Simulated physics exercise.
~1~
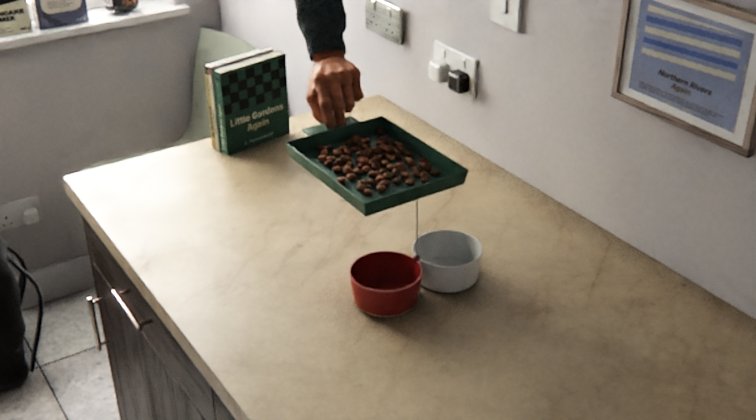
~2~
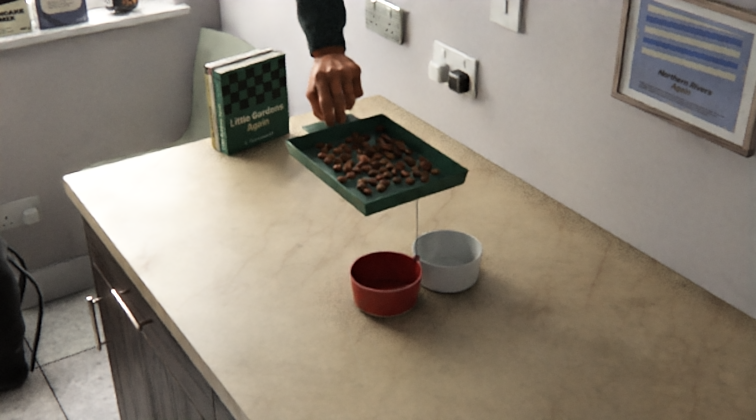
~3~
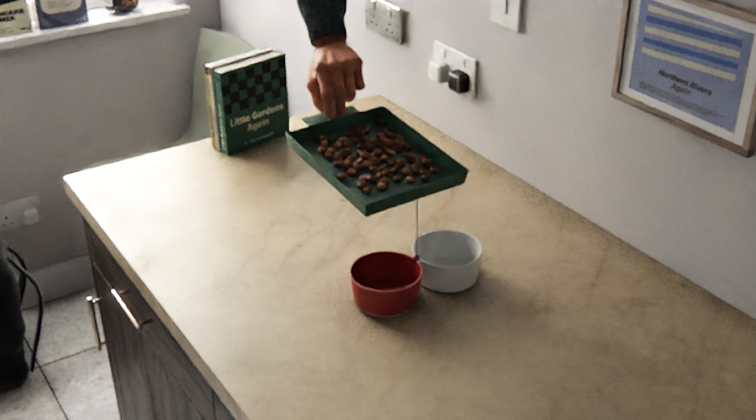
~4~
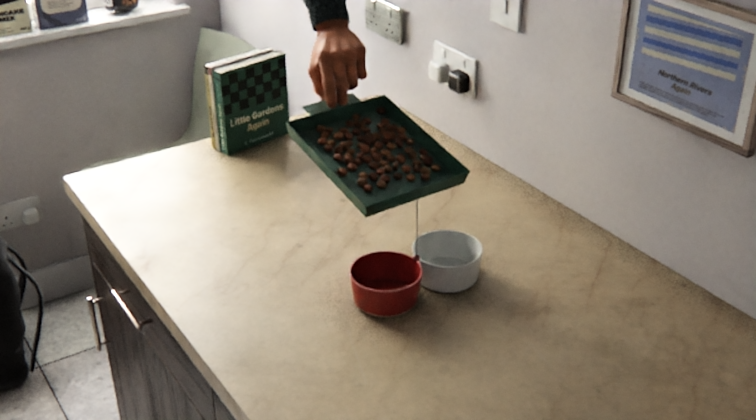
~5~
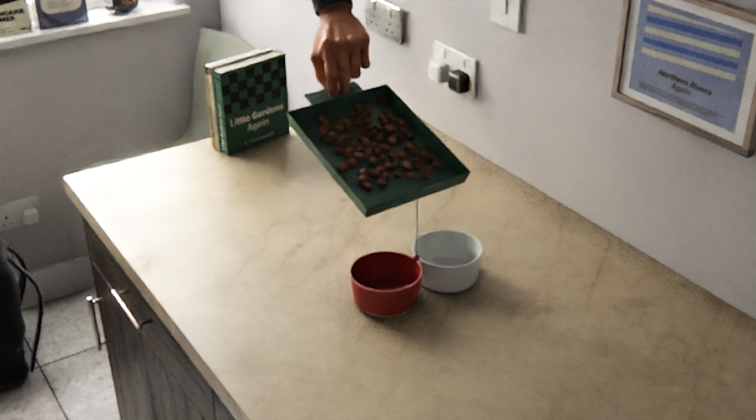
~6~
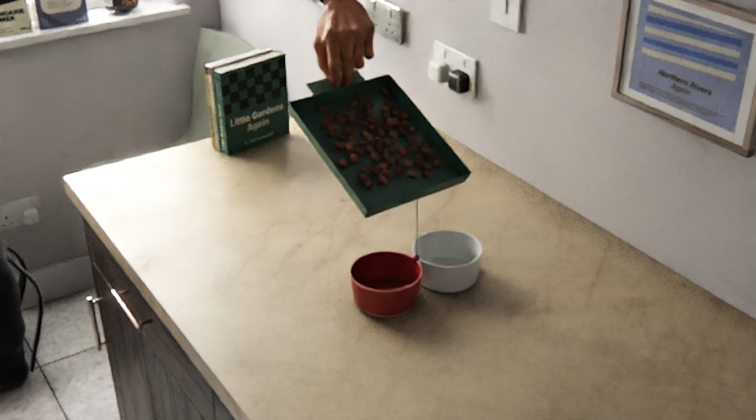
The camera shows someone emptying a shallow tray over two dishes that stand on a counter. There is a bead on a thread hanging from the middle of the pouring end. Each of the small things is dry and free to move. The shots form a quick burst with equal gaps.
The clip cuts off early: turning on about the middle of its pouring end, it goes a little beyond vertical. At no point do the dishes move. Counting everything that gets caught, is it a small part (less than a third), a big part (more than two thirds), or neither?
A small part.
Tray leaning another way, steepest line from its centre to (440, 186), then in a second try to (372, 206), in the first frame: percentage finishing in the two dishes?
In order: About 70, then 40 percent.
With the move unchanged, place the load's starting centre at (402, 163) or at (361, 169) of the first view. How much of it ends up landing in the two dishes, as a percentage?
It would be roughly 0 per cent for the first and roughly 0 per cent for the second.
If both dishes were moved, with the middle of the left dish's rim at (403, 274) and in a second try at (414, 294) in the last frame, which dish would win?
First try: The left-hand one. Second try: The left-hand one.
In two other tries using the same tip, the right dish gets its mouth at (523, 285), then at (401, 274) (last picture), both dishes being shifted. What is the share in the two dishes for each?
First placement: 10 per cent; second placement: 30 per cent.
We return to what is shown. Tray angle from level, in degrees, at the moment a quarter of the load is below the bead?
That happens at close to 95 degrees.
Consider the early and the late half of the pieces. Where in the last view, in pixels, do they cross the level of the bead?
Around (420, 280), followed by around (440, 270).
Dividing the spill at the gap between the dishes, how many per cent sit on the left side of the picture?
30 per cent or thereabouts.
Soon after the last picture, tray tipped steeply; nearly all on the tray; a stray few in the air.
A little later, tray tipped past a quarter turn; about half on the tray; about a third outside both; a small part in the air.
Later still, tray tipped past a quarter turn; a stray few in the left dish; a stray few in the right dish; nearly all outside both.
At rest, tray tipped past a quarter turn; a stray few in the left dish; a stray few in the right dish; nearly all outside both.
